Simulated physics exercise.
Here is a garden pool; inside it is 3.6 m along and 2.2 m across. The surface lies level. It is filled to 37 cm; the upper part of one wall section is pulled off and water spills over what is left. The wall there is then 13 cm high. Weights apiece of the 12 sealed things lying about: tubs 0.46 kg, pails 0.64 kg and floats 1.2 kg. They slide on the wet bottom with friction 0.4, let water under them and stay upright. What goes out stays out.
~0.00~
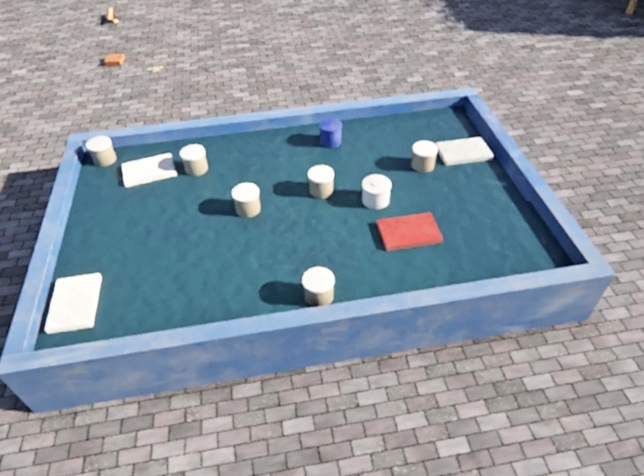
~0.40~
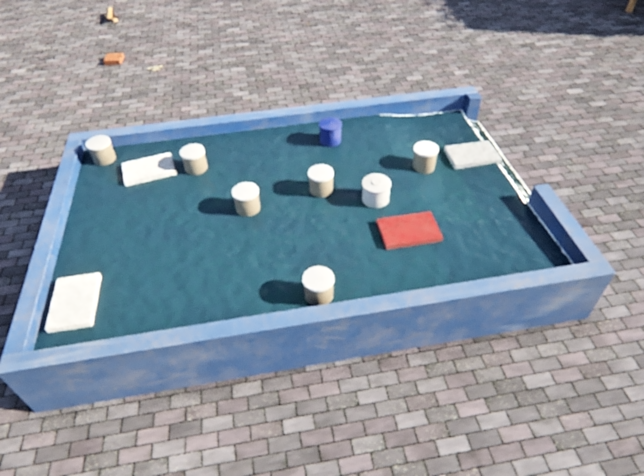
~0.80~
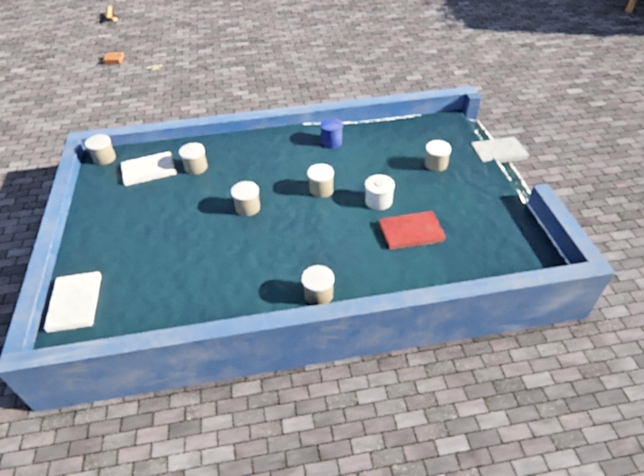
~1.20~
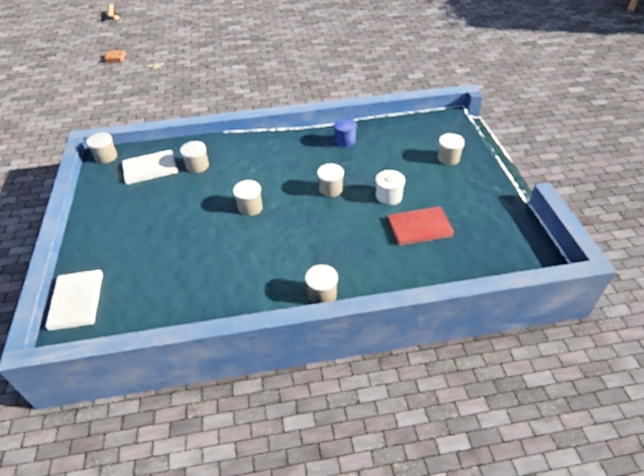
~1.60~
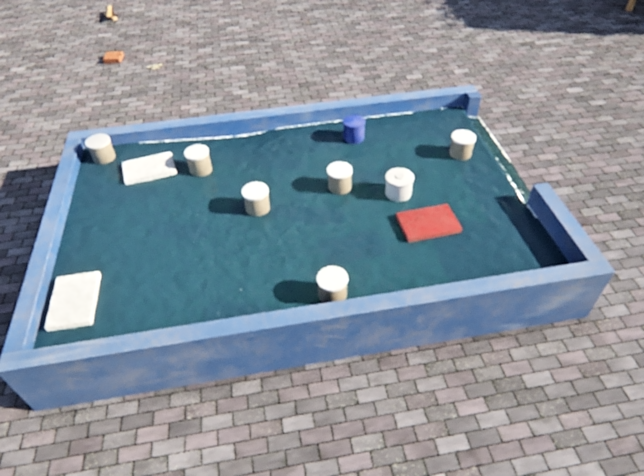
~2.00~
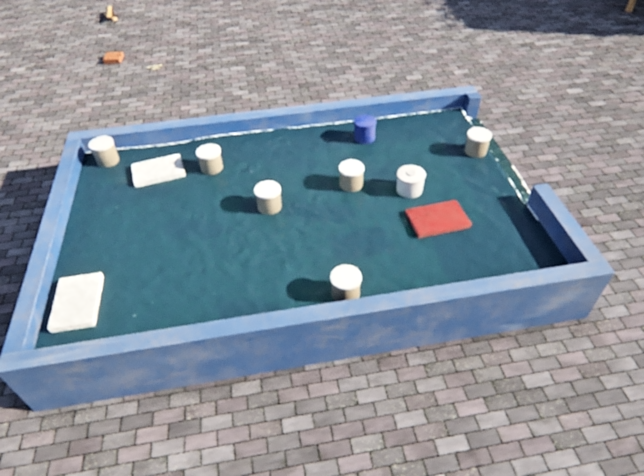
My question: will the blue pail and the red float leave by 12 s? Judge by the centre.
Blue pail leaves; red float leaves.
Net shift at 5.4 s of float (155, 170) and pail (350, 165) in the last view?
In that order: 20 cm, 80 cm.
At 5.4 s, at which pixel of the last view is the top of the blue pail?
At about (447, 118).
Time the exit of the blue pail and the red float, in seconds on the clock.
Near 7.0 and 5.5 s.
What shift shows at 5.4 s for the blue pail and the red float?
About 120 and 100 cm.
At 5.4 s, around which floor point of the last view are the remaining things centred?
At about (323, 214).
After 2.8 s the blue pail is near (390, 119), 0.6 m from its start, afloat; the red float is near (458, 210), 0.5 m from its start, afloat; 2 of 12 are out; 10 afloat.
After 5.4 s the blue pail is near (447, 118), 1.1 m from its start, afloat; the red float is near (504, 185), 1.1 m from its start, afloat; 2 of 12 are out; 10 afloat.
After 8.0 s the blue pail has gone out; the red float has gone out; 5 of 12 are out; 7 afloat.
After 12.0 s the blue pail has gone out; the red float has gone out; 5 of 12 are out; 7 afloat.
